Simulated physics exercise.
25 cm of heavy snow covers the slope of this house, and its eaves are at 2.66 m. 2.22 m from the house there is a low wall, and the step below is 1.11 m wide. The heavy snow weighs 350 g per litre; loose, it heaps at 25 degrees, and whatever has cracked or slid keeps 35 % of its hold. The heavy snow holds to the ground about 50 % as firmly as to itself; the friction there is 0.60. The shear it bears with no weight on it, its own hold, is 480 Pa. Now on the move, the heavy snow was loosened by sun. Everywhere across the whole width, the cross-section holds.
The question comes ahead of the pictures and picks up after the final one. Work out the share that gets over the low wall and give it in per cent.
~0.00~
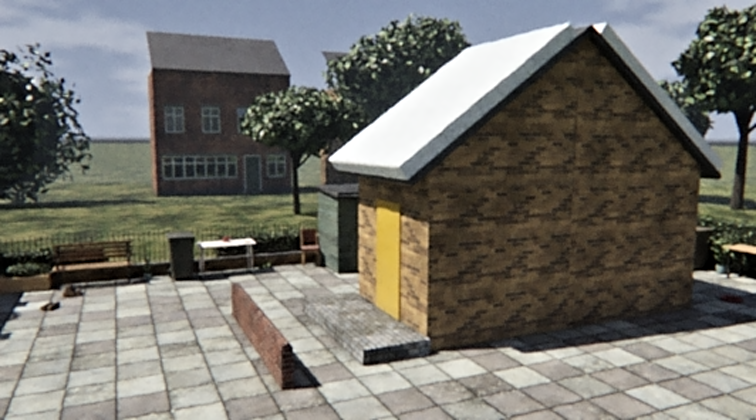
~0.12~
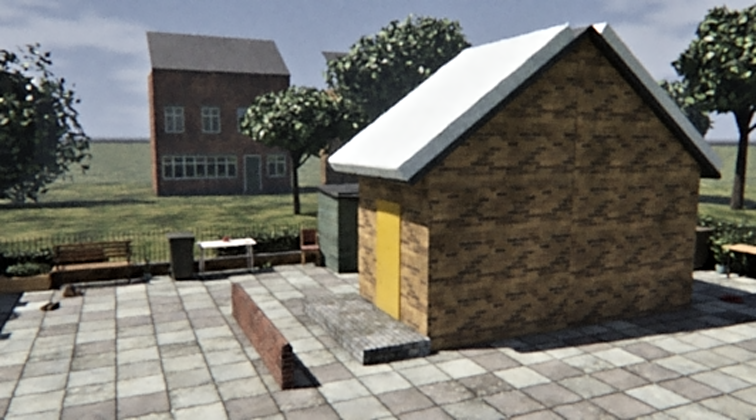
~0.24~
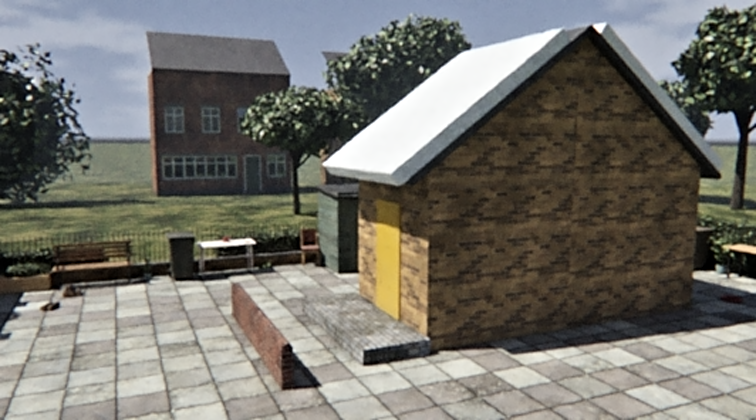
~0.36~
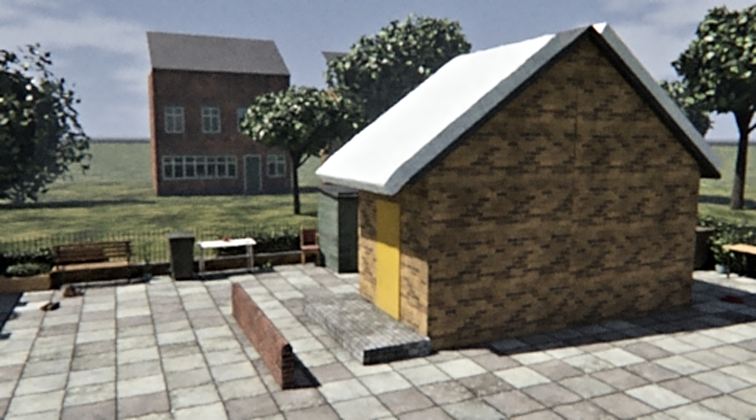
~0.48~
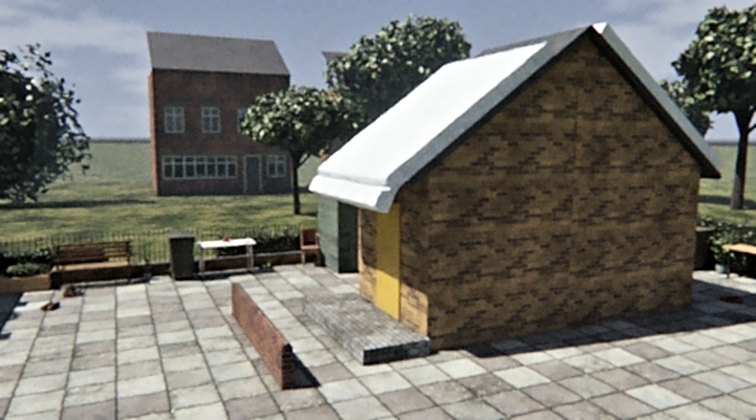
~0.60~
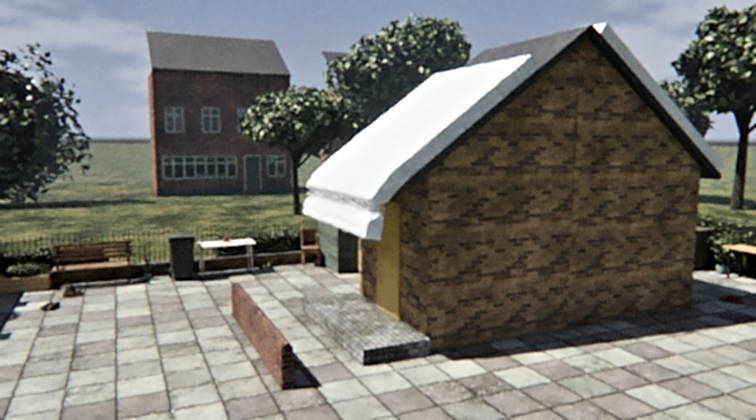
Close to 31 out of 100.
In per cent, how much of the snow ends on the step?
I'd say near 8 in a hundred.
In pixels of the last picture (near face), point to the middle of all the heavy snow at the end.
(269, 369), roughly.
By 1.04 s, 46 % is still on the roof and 0 % is past the low wall.
By 1.56 s, none is still on the roof and 29 % is past the low wall.
By 2.08 s, none is still on the roof and 31 % is past the low wall.
By 2.60 s, none is still on the roof and 31 % is past the low wall.
By 2.70 s, at the end, none is still on the roof and 31 % is past the low wall.
